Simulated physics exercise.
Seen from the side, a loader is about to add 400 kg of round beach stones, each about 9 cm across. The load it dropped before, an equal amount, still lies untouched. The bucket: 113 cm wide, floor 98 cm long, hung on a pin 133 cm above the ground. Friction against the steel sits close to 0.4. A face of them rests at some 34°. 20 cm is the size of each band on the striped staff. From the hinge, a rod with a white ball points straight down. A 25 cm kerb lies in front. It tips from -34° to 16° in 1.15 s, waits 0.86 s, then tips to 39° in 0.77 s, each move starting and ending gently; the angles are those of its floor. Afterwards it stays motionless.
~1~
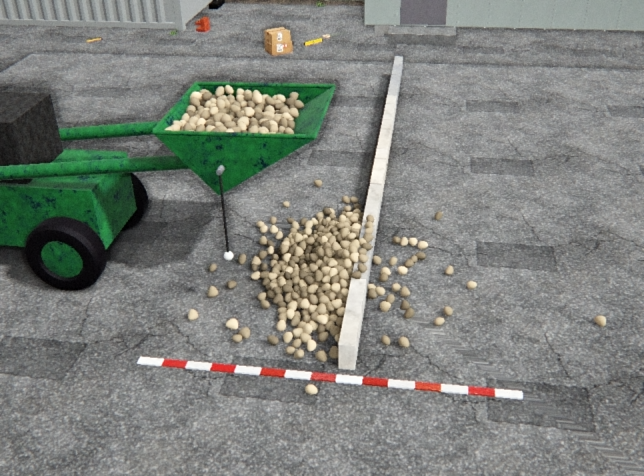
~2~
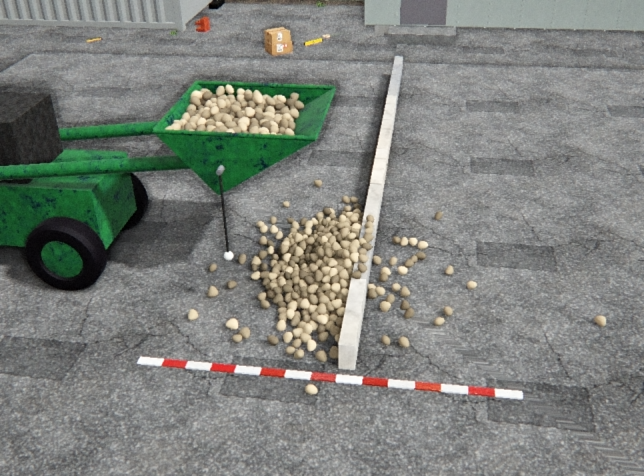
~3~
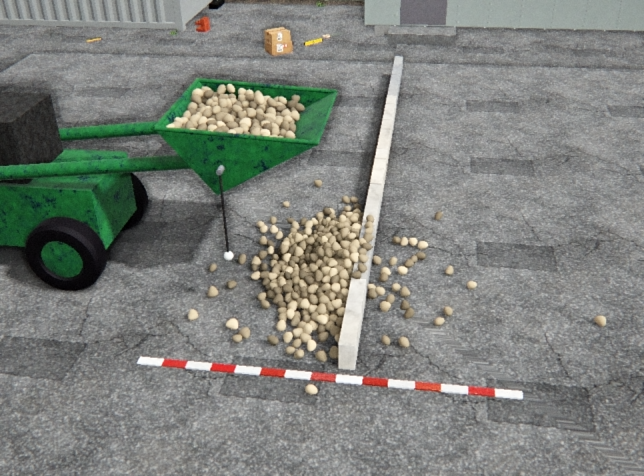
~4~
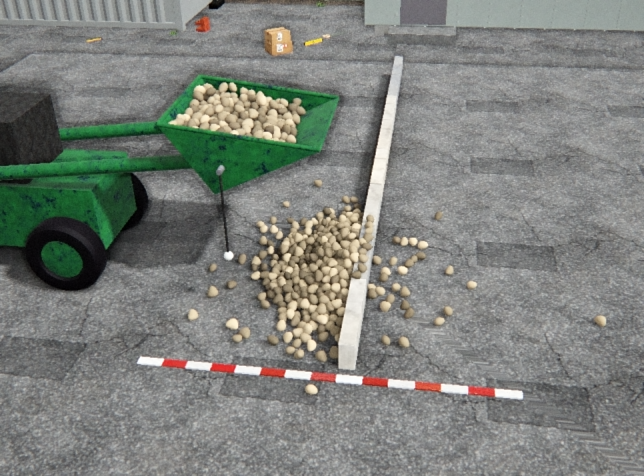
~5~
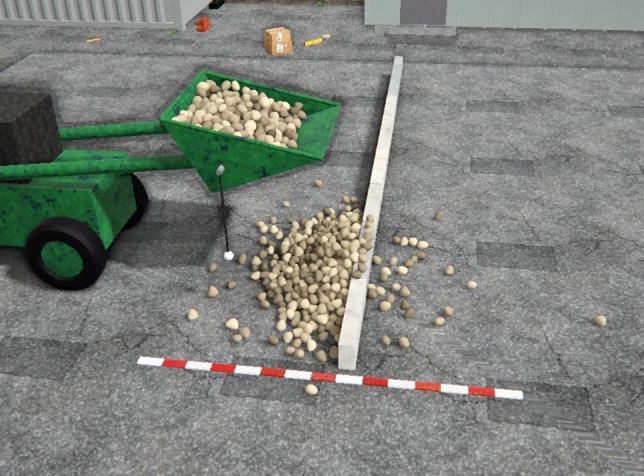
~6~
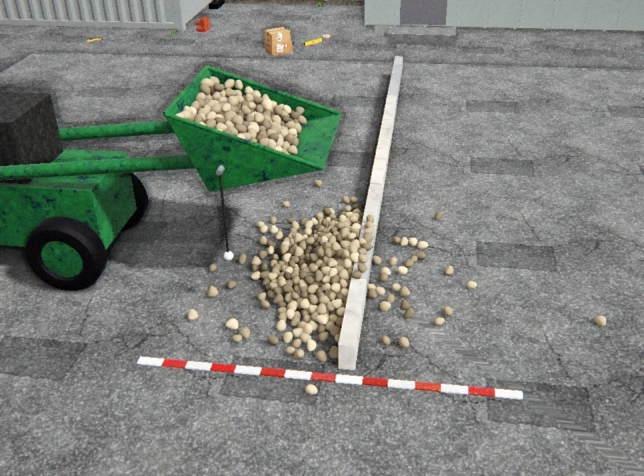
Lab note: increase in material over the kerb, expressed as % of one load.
Increase: 49 %.
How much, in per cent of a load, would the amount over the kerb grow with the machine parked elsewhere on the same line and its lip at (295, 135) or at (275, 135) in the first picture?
Some 25 percent, and then 5 percent.
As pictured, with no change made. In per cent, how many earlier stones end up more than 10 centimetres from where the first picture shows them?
Near 10 per cent, I reckon.
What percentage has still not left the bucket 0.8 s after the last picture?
It holds some 95 percent.
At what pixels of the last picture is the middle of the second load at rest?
Their centre ends up near (362, 268).
Then, 0.4 s after the last picture the floor is at 8°; in per cent of one load, 100 in the bucket, 94 on this side of the kerb, 6 over the kerb; the foremost stones are at (459, 276).
Then, 0.8 s after the last picture the floor is at 16°; in per cent of one load, 96 in the bucket, 97 on this side of the kerb, 6 over the kerb; the foremost stones are at (459, 276).
Then, 2.8 s after the last picture the floor is at 39°; in per cent of one load, 0 in the bucket, 146 on this side of the kerb, 53 over the kerb; the foremost stones are at (545, 289).
Then, 5.5 s after the last picture the floor is at 39°; in per cent of one load, 0 in the bucket, 145 on this side of the kerb, 55 over the kerb; the foremost stones are at (545, 289). Net gain over the kerb, 49.
